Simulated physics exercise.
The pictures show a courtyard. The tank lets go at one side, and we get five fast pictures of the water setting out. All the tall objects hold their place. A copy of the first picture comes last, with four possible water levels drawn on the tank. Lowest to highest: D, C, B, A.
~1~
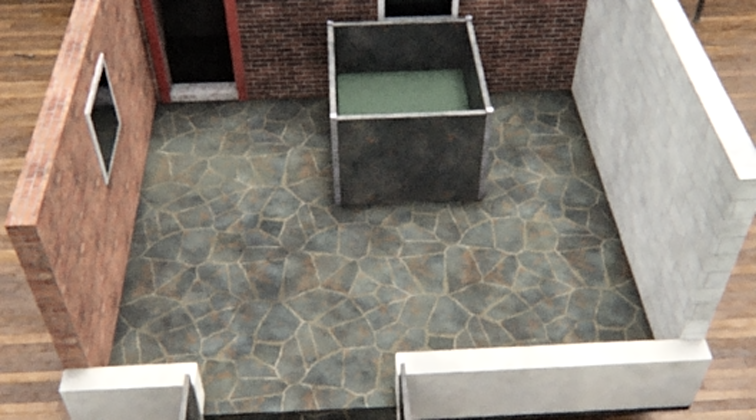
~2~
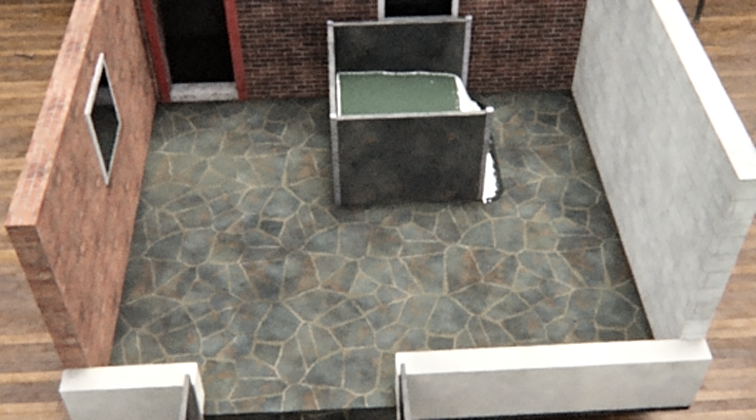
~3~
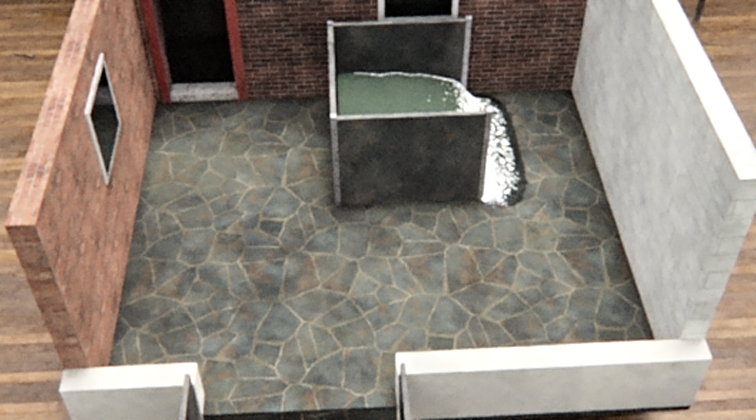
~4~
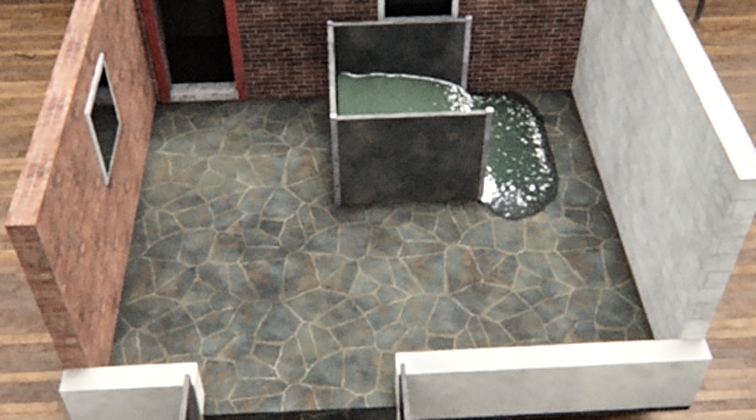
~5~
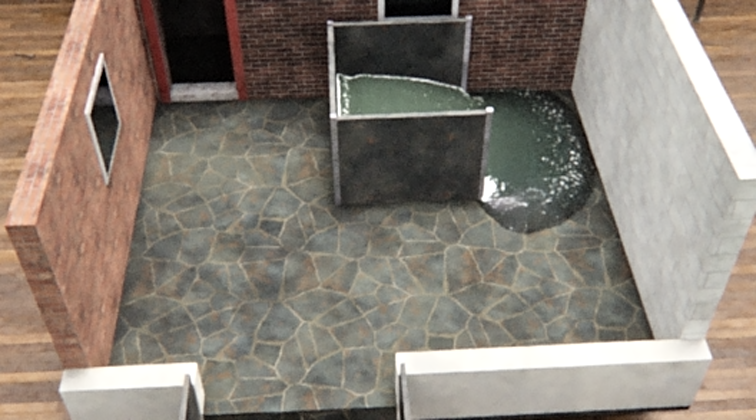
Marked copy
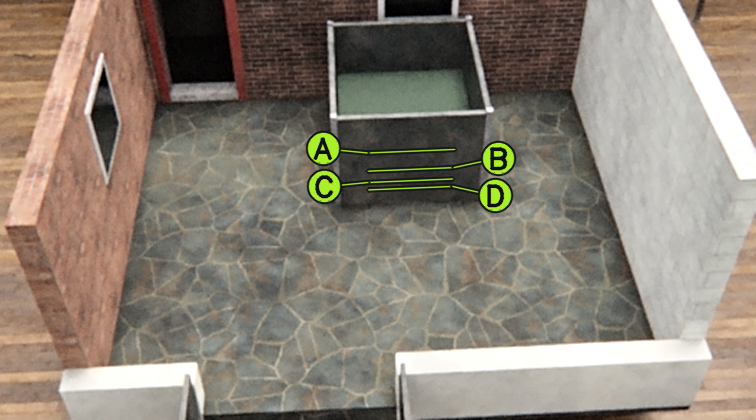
Green water pouring from the right side of a dark tank and spreading across the stone paving of a walled courtyard.
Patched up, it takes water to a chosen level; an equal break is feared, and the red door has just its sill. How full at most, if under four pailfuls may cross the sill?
Use level A.
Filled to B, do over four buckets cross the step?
No, that is safe.
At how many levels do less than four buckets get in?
All four.
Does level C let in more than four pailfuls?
No, not at all.
On the marked copy, A at (411, 151); B at (410, 169); C at (410, 180); D at (410, 188); from the bottom up D, C, B, A.
With A, a bucket or two gets in.
With B, nothing gets over.
With C, nothing gets over.
With D, nothing gets over.
